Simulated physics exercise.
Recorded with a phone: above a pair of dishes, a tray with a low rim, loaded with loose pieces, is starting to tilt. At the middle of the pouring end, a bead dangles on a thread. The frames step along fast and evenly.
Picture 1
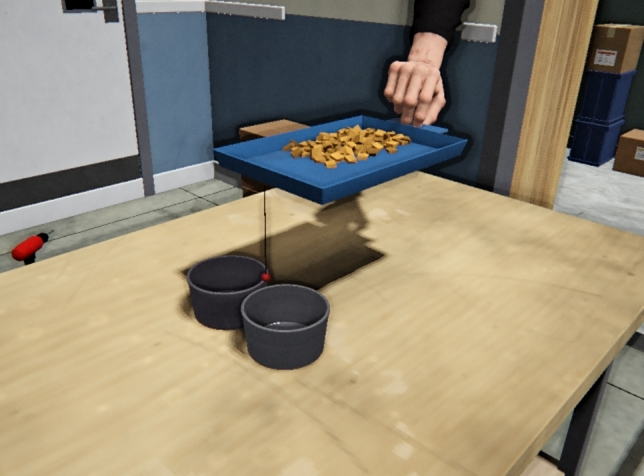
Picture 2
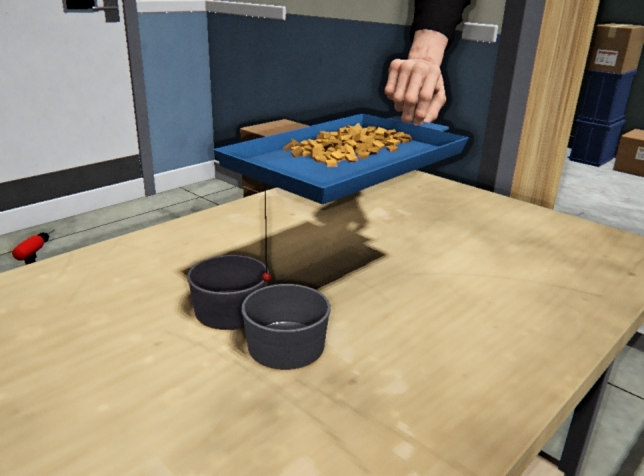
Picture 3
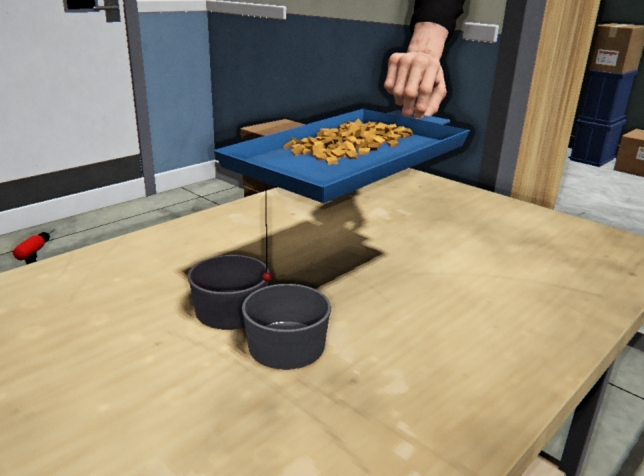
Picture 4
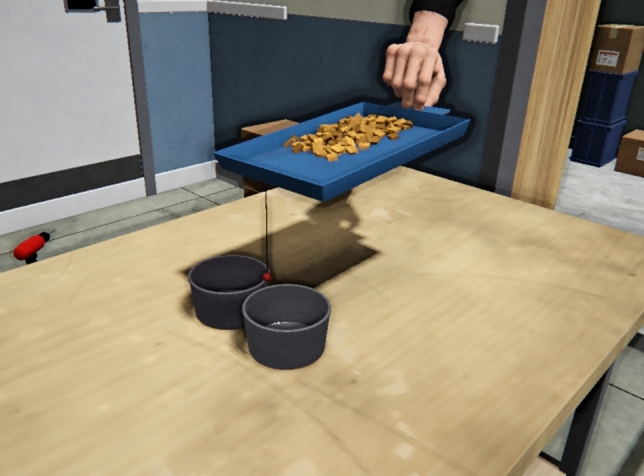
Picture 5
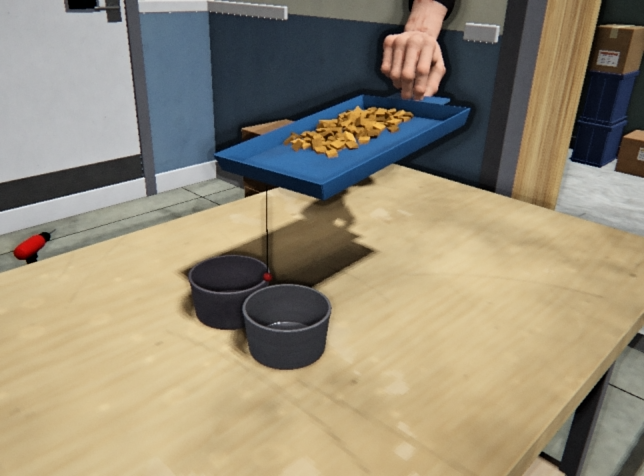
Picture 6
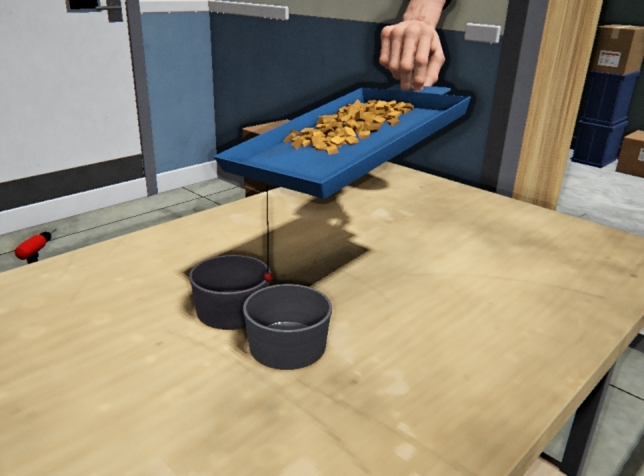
A hand held a blue tray of small golden-brown pieces above two dark dishes on a wooden table, then slowly raised its far end a little, while the dishes below stayed still.
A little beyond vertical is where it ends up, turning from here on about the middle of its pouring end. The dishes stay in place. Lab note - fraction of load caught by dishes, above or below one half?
Above one half.
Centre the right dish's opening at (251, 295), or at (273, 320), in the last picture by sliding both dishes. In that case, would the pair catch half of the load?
First shift, a majority share; second shift, a majority share.
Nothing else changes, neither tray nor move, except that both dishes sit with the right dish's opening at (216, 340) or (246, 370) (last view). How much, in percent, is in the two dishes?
I'd say about 0 percent, followed by about 0 percent.
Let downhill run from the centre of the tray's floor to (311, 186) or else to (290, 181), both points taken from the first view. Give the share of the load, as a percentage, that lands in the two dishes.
I'd say roughly 70 percent with the first slope, 40 percent with the other.
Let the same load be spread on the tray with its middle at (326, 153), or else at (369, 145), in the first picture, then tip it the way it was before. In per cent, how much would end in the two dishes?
Estimate: 80 % first, 90 % second.
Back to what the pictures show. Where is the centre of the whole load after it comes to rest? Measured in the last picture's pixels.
I'd say the middle ends up at about (217, 302).
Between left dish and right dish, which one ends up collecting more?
Well, that is left of the pair.
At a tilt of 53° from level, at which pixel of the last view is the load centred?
Centre estimate: (252, 152).
Just after the last frame, tray tipped steeply; almost all on the tray; just a few in the air.
A moment on, tray tipped right over; roughly two thirds on the tray; about a tenth in the left dish; about a tenth outside both; about a tenth in the air.
Further on, tray tipped past a quarter turn; the larger part in the left dish; roughly a quarter outside both.
When it is over, tray tipped past a quarter turn; not one in the right dish; the larger part in the left dish; roughly a quarter outside both.
